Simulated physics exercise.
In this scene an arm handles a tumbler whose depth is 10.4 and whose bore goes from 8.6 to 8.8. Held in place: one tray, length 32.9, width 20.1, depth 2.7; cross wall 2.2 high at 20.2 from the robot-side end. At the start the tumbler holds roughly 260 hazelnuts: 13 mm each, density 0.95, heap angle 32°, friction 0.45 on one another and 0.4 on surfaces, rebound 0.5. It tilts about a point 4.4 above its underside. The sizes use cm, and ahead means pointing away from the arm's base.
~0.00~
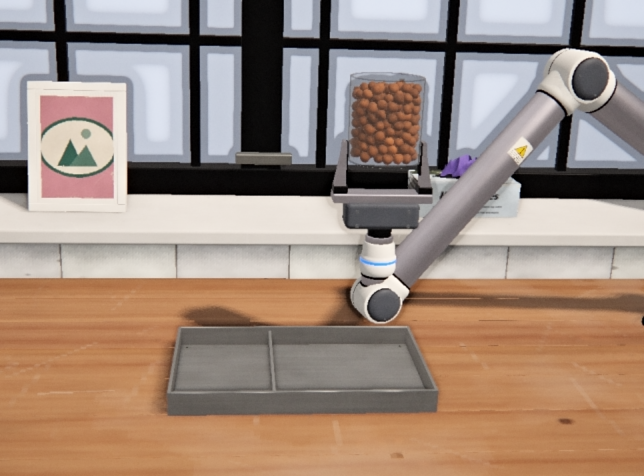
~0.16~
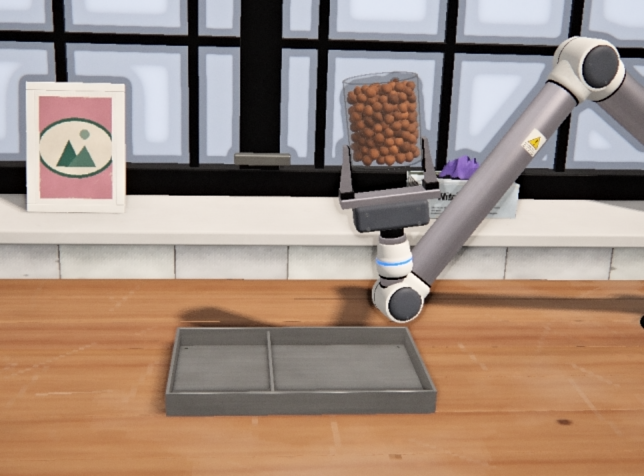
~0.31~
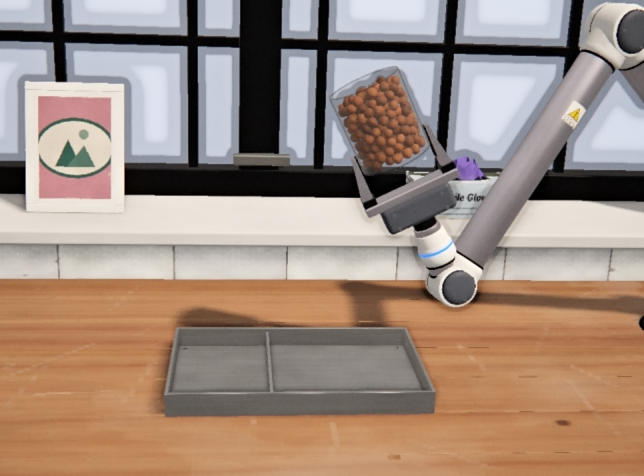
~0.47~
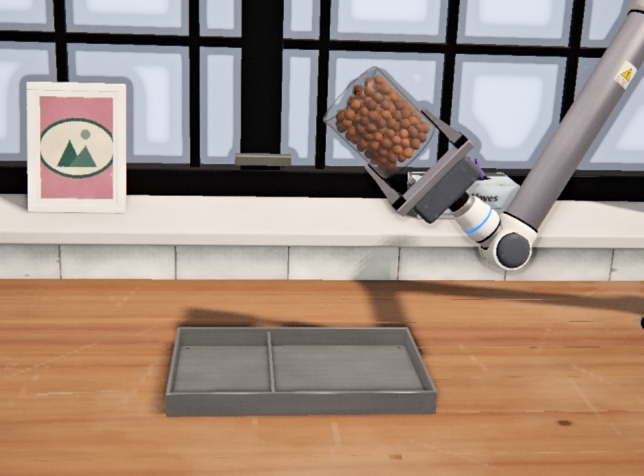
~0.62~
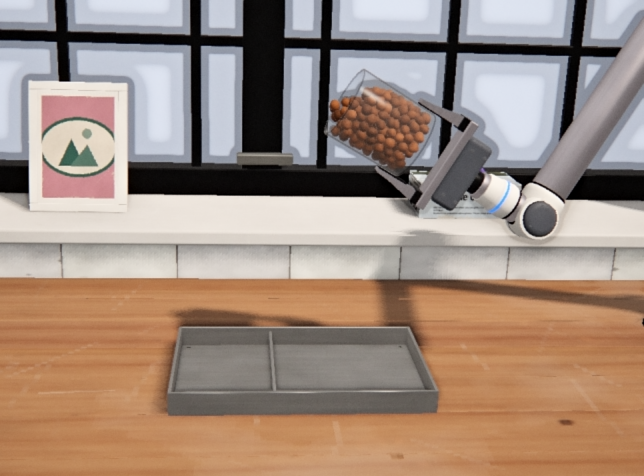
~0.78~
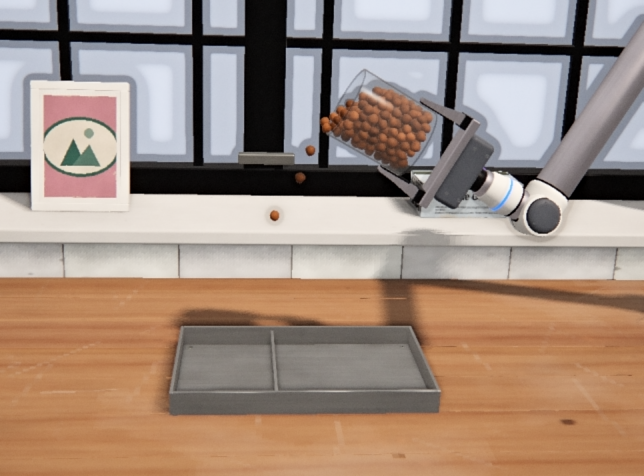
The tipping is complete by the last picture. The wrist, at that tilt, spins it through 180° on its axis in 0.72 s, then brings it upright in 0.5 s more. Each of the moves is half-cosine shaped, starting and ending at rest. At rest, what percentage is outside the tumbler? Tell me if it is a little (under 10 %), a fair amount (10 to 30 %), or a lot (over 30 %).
A little, under 10 %.
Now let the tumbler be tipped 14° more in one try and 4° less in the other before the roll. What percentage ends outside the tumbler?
I'd expect some 20 per cent, then some 5 per cent.
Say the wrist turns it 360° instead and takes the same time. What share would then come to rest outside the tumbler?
Then roughly 5 per cent.
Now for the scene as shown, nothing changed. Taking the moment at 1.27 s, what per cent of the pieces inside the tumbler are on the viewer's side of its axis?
Around 55 percent.
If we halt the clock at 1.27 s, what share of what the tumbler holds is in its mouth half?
About 45 %.
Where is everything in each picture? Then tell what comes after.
The first picture shows tumbler middle at (386, 120), upright; upper third of the load around (389, 98), from x 355 to 415, top at y 85; 255 in the tumbler.
The second picture shows tumbler middle at (383, 121), tipped 8°; upper third of the load around (384, 99), from x 350 to 415, top at y 85.
The third picture shows tumbler middle at (381, 122), tipped 27°; upper third of the load around (379, 101), from x 345 to 420, top at y 80.
The fourth picture shows tumbler middle at (380, 124), tipped 48°; upper third of the load around (376, 105), from x 340 to 425, top at y 80.
The fifth picture shows tumbler middle at (381, 124), tipped 60°; upper third of the load around (379, 109), from x 335 to 425, top at y 90.
The sixth picture shows tumbler middle at (383, 124), tipped 61°; upper third of the load around (382, 110), from x 275 to 430, top at y 90; 252 in the tumbler, 3 in flight or on a rim.
By 1.27 s, tipped 61°, highest piece 39 above the table; 247 in the tumbler, 3 in the robot-side part, 3 in the far-side part, 1 on the table or floor, 1 in flight or on a rim.
By 1.76 s, tipped 29°, highest piece 40 above the table; 240 in the tumbler, 7 in the far-side part, 2 in the robot-side part, 1 on the table or floor, 5 in flight or on a rim.
By 2.20 s, upright, highest piece 40 above the table; 240 in the tumbler, 11 in the far-side part, 3 in the robot-side part, 1 on the table or floor.
By 2.90 s, upright, highest piece 40 above the table; 240 in the tumbler, 11 in the far-side part, 3 in the robot-side part, 1 on the table or floor.
Final count, 240 in the tumbler, 11 in the far-side part, 3 in the robot-side part, 1 on the table or floor. That is 6 % outside the tumbler.
